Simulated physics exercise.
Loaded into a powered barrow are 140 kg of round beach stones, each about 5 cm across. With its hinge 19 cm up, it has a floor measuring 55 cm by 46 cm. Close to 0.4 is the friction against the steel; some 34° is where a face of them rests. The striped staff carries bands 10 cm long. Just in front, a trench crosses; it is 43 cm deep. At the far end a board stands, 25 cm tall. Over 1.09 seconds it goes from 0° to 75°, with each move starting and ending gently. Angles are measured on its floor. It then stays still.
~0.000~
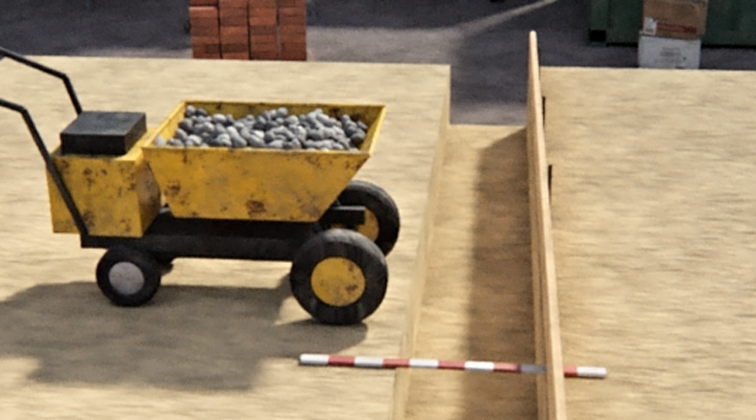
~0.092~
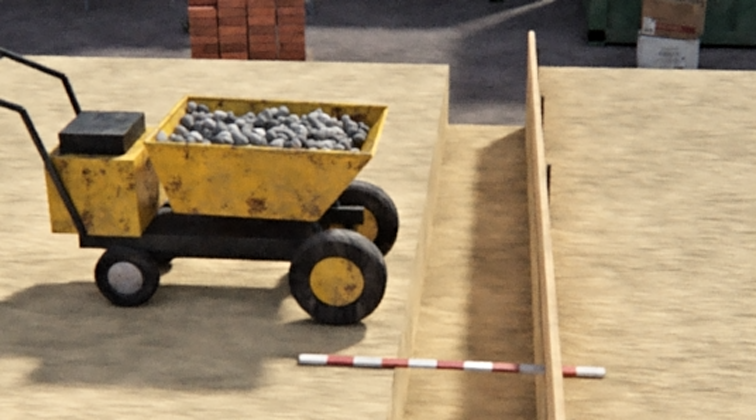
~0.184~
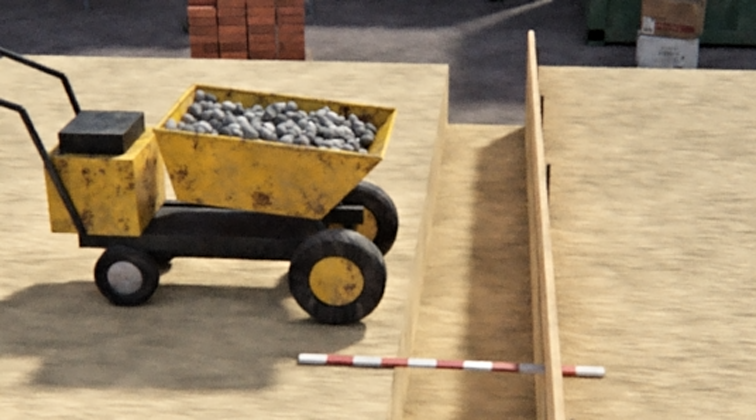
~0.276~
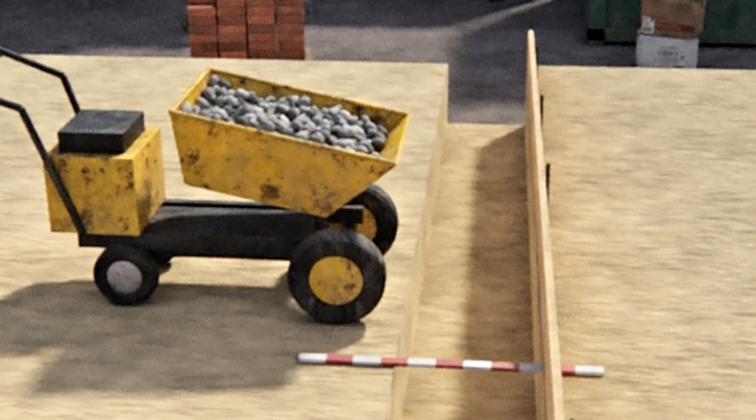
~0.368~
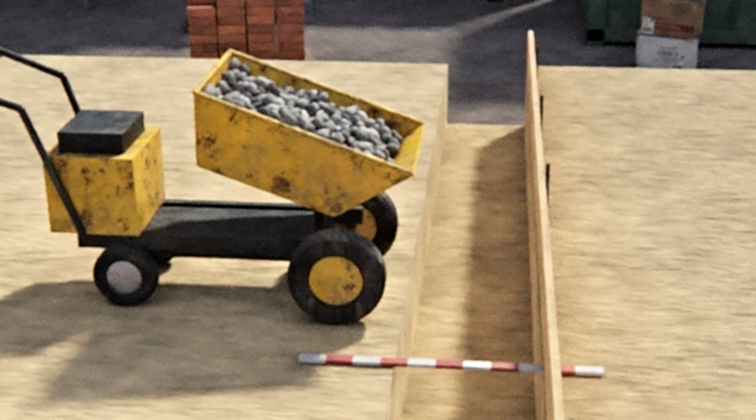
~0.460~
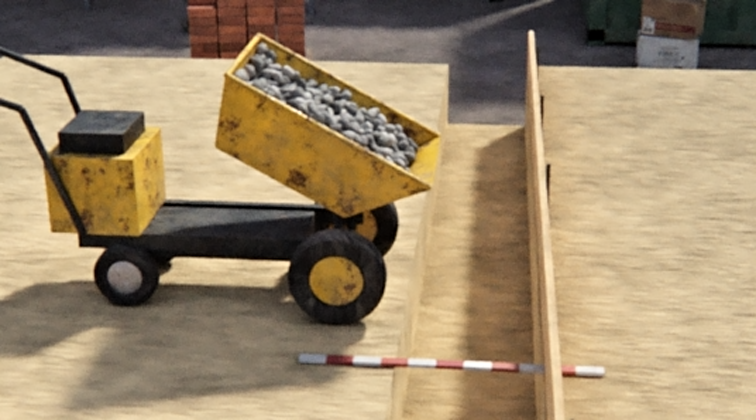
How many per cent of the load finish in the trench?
About 96 per cent.
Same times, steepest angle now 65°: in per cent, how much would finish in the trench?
It would be close to 95 percent.
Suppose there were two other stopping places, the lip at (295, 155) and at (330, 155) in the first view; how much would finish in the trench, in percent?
Near 100 then near 100 percent.
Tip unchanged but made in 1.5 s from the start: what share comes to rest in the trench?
Estimate: About 100 %.
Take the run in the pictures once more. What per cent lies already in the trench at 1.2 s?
Close to 55 per cent has got there by then.
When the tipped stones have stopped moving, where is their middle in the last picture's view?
I'd point to around (490, 379).
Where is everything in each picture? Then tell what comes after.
In the first frame, the tray is at 0°, its lip at (370, 155); the top of the load is at (258, 124).
In the second frame, the tray is at 2°, its lip at (372, 156); the top of the load is at (246, 119); the stones move at 0.3 m/s on average.
In the third frame, the tray is at 6°, its lip at (382, 159); the top of the load is at (230, 110); the stones move at 0.5 m/s on average.
In the fourth frame, lip at (396, 164), floor tilted 12°, highest stones at (217, 94); the stones move at 0.7 m/s on average.
In the fifth frame, lip at (413, 174), floor tilted 20°, highest stones at (231, 77); the stones move at 0.9 m/s on average.
In the sixth frame, lip at (431, 188), floor tilted 29°, highest stones at (258, 62); the stones move at 0.9 m/s on average.
After 0.8 s the floor is at 63°; 99 % in the tray, 1 % in the trench; the foremost stones are at (491, 229).
After 1.2 s the floor is at 75°; 44 % in the tray, 53 % in the trench, 3 % past the trench; the foremost stones are at (591, 268).
After 1.5 s the floor is at 75°; 11 % in the tray, 85 % in the trench, 4 % past the trench; the foremost stones are at (687, 318).
After 3.5 s the floor is at 75°; 0 % in the tray, 96 % in the trench, 4 % past the trench; the foremost stones are at (733, 323).
